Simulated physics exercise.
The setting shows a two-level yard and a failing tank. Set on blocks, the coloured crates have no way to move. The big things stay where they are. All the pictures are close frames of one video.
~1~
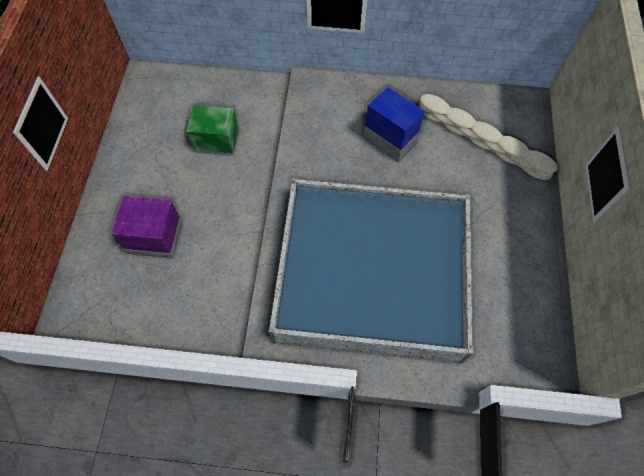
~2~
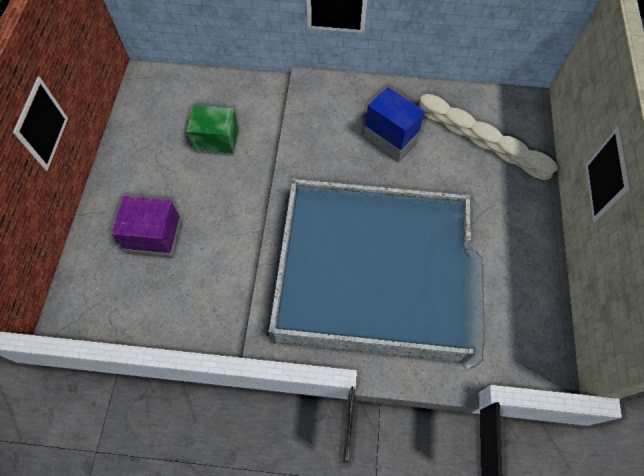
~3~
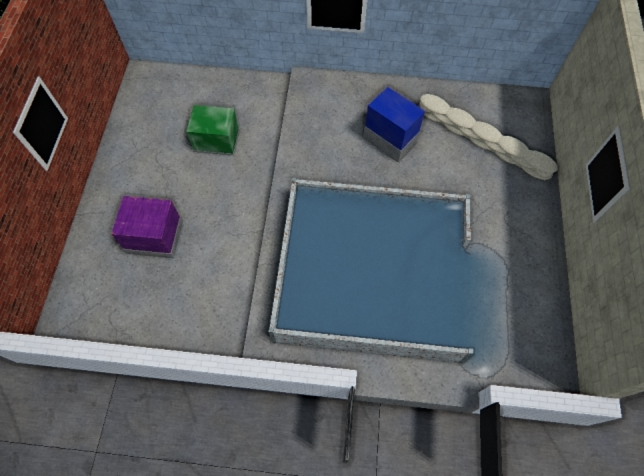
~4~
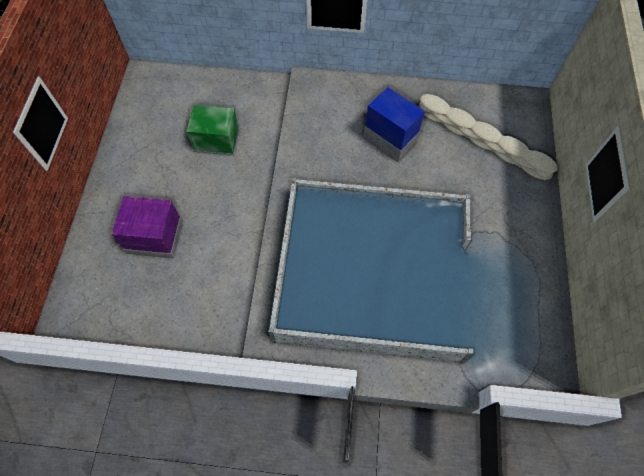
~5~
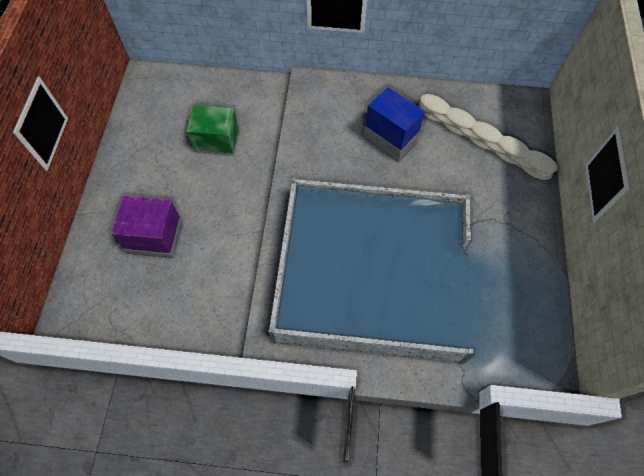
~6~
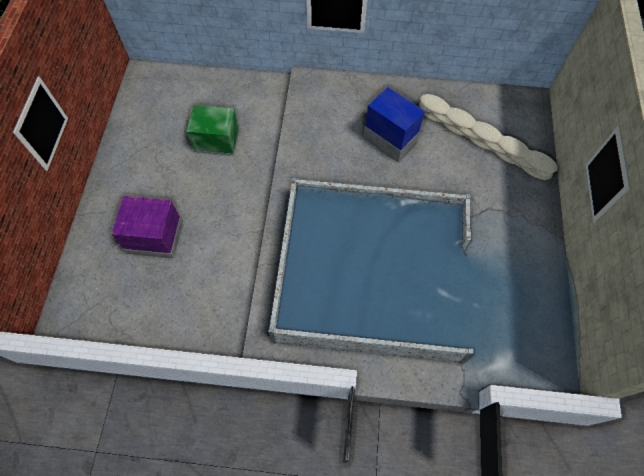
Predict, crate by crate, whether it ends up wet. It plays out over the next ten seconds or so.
The purple crate remains moisture-free. The green crate picks up moisture. The blue crate remains moisture-free.
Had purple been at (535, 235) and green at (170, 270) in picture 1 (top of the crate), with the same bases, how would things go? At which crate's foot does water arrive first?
Crate marked purple.
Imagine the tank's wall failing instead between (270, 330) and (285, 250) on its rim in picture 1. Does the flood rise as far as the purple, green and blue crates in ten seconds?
Purple crate is wetted, green crate is wetted, blue crate keeps dry.
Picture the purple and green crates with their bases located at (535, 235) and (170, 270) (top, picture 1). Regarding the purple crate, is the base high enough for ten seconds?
Result for purple: Overtopped.
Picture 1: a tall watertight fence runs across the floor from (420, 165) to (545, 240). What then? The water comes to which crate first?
The blue one.
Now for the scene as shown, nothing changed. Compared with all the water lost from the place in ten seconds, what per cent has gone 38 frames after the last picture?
Log: Around 65 %, estimated.
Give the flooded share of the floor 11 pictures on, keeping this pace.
That's roughly 15 per cent.
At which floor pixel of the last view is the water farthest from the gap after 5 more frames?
I'd say at around (554, 186).
A moment on, water covers 10 % of the floor; the purple crate not reached, the green crate not reached, the blue crate not reached.
Next, water covers 15 % of the floor; the purple crate not reached, the green crate not reached, the blue crate not reached.
Then, water covers 30 % of the floor; the purple crate not reached, the green crate not reached, the blue crate water round its plinth.
Later, water covers 65 % of the floor; the purple crate not reached, the green crate water round its plinth, the blue crate water round its plinth.
In the end, water covers 90 % of the floor; the purple crate stayed above the water, the green crate was topped, the blue crate stayed above the water.
